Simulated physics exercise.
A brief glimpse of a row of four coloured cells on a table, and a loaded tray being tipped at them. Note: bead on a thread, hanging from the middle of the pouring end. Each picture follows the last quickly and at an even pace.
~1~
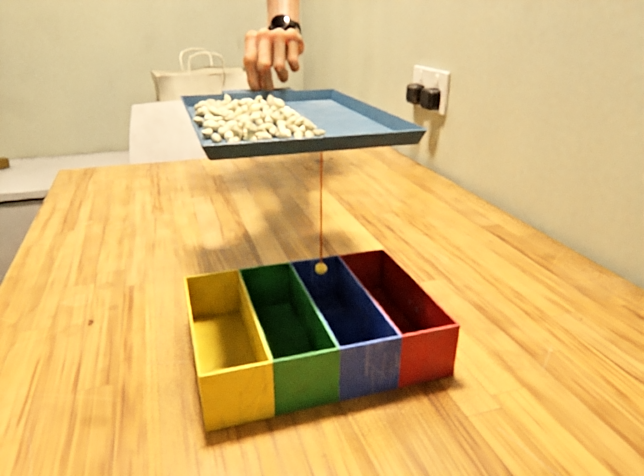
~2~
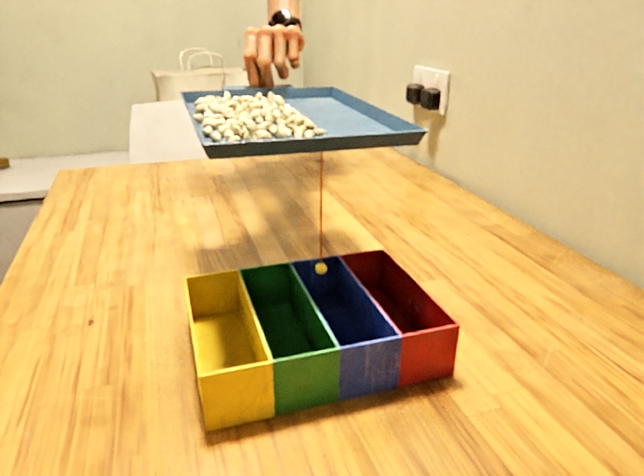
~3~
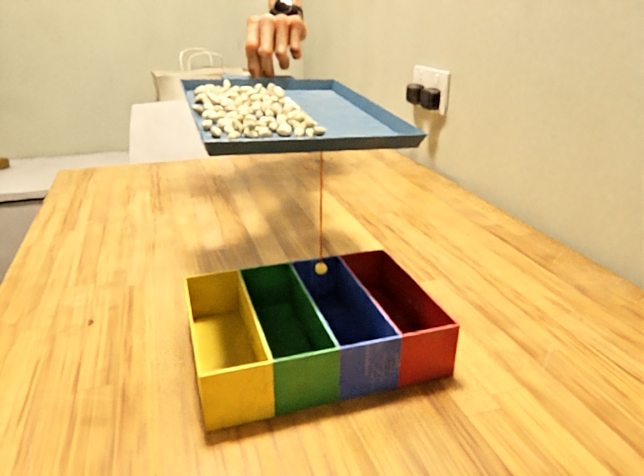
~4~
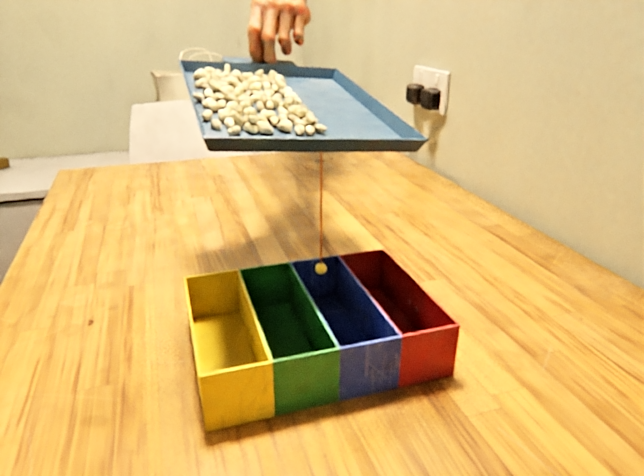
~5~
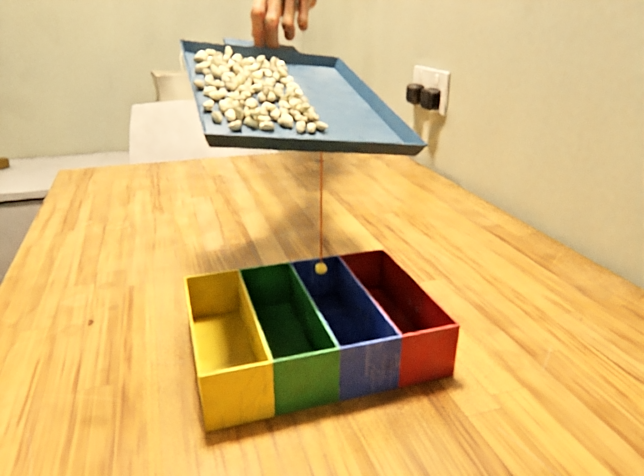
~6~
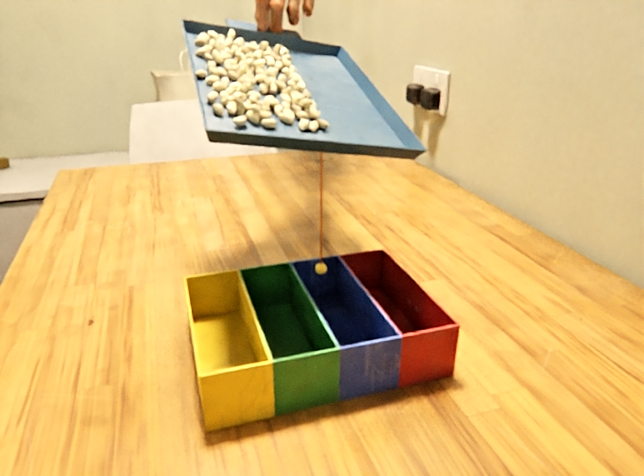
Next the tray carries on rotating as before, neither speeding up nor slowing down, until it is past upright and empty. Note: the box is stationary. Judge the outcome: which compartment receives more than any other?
The red compartment receives the most.
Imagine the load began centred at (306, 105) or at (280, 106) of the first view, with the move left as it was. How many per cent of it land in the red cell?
Around 40 percent the first time, around 40 percent the second.
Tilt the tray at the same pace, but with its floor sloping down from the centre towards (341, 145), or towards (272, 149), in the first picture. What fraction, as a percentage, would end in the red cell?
About 30 %, then 0 %.
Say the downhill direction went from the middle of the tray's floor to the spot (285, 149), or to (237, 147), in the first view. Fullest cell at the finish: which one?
Try A: Yellow / try B: The yellow cell.
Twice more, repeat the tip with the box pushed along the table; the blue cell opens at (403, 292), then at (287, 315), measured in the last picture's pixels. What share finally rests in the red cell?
You'd get 40 in a hundred the first time and 0 in a hundred the second.
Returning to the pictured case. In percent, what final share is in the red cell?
That share works out at some 40 %.
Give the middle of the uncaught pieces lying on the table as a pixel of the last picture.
At about (473, 331).
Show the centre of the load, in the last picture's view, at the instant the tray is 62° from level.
Around (394, 158).
Shortly afterwards, tray tipped steeply; near two thirds on the tray; only a few in the red cell; only a few in the blue cell; near a third falling or outside the box.
Next, tray tipped right over; only a few on the tray; near a third in the red cell; a little in the blue cell; near half falling or outside the box.
Some moments later, tray tipped past a quarter turn; near a third in the red cell; a little in the blue cell; near half falling or outside the box.
In the end, tray tipped past a quarter turn; near a third in the red cell; a little in the blue cell; none at all in the yellow cell; none at all in the green cell; near half outside the box.
